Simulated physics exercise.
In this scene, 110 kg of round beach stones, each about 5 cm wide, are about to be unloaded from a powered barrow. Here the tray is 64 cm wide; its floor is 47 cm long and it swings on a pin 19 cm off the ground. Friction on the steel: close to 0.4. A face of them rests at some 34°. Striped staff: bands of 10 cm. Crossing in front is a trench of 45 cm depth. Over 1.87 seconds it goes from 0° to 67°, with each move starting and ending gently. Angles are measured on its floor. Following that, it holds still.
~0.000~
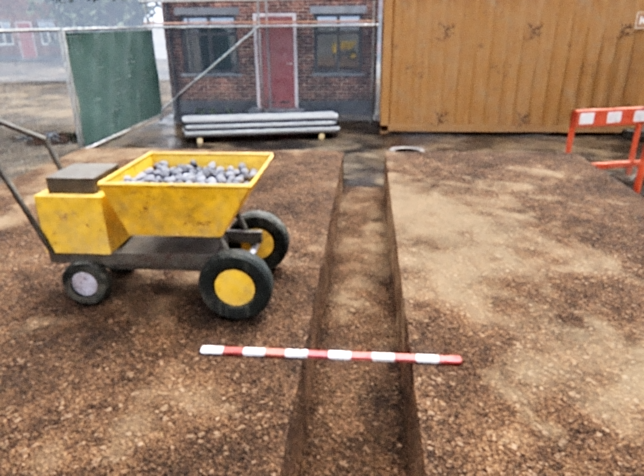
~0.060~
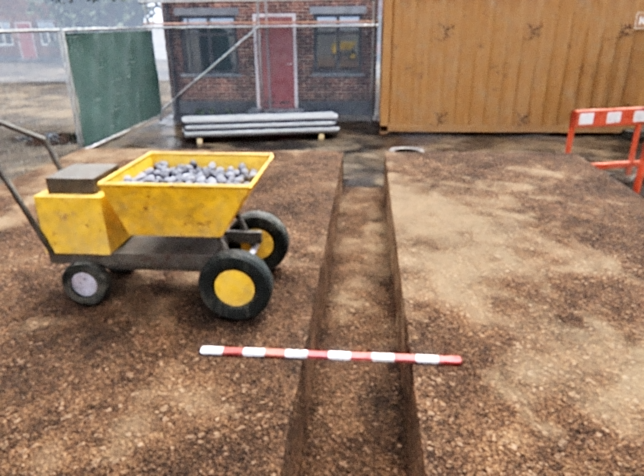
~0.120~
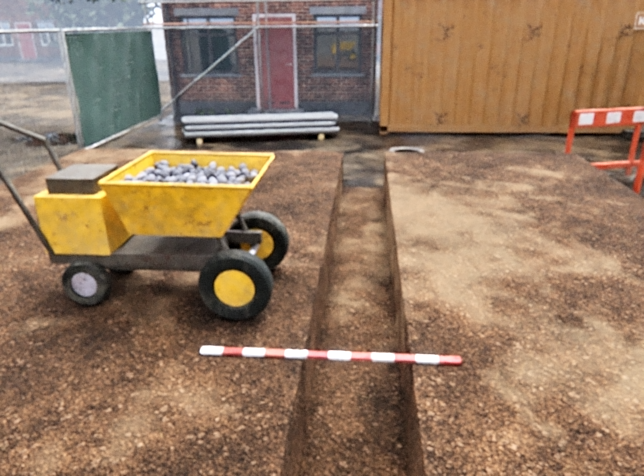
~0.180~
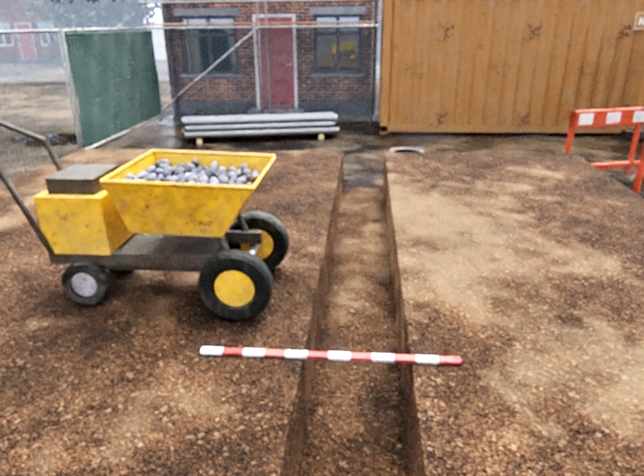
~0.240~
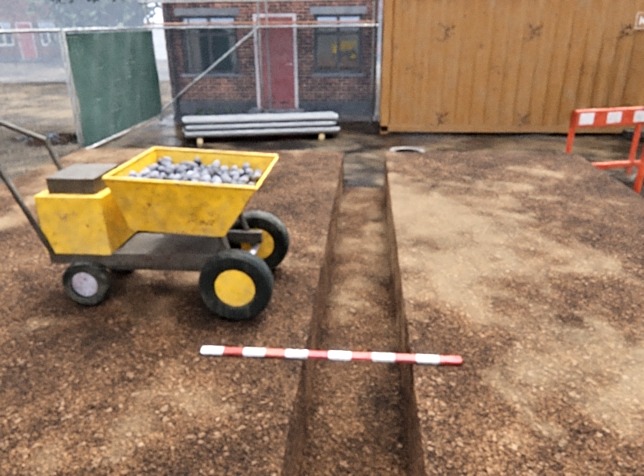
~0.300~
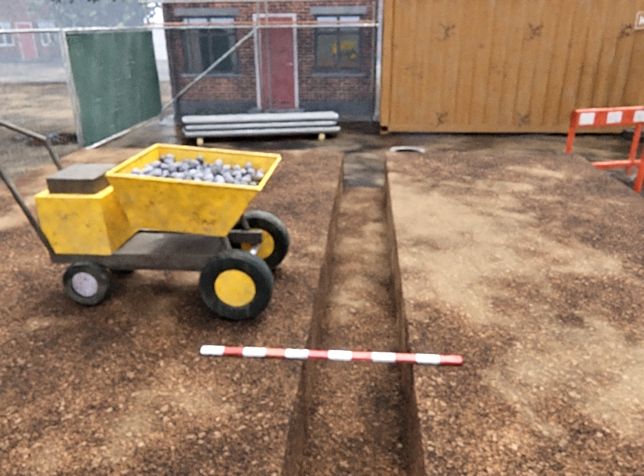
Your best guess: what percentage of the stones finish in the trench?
My guess is about 96 per cent.
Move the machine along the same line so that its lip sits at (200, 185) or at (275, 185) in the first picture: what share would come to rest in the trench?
100 and 70 %.
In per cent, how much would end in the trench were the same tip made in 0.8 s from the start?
I'd put it at roughly 75 per cent.
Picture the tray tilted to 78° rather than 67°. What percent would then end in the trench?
It would be near 95 per cent.
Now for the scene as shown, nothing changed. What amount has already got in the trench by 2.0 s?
Some 45 per cent.
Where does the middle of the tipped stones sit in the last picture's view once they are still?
Roughly at pixel (371, 352).
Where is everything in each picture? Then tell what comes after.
In the first frame, the tray is at 0°, its lip at (250, 187); the top of the load is at (173, 172).
In the second frame, lip at (250, 187), floor tilted 0°, highest stones at (173, 172); the stones move at 0.1 m/s on average.
In the third frame, the tray is at 1°, its lip at (251, 188); the top of the load is at (174, 171); the stones move at 0.1 m/s on average.
In the fourth frame, lip at (253, 188), floor tilted 2°, highest stones at (175, 170); the stones move at 0.2 m/s on average.
In the fifth frame, the tray is at 3°, its lip at (256, 189); the top of the load is at (173, 168); the stones move at 0.2 m/s on average.
In the sixth frame, lip at (259, 190), floor tilted 5°, highest stones at (172, 166); the stones move at 0.3 m/s on average.
After 1.4 s the floor is at 56°; 100 % in the tray; the foremost stones are at (340, 225).
After 2.0 s the floor is at 67°; 52 % in the tray, 45 % in the trench, 4 % past the trench; the foremost stones are at (442, 292).
After 2.3 s the floor is at 67°; 31 % in the tray, 65 % in the trench, 4 % past the trench; the foremost stones are at (485, 293).
After 4.3 s the floor is at 67°; 0 % in the tray, 96 % in the trench, 4 % past the trench; the foremost stones are at (496, 292).
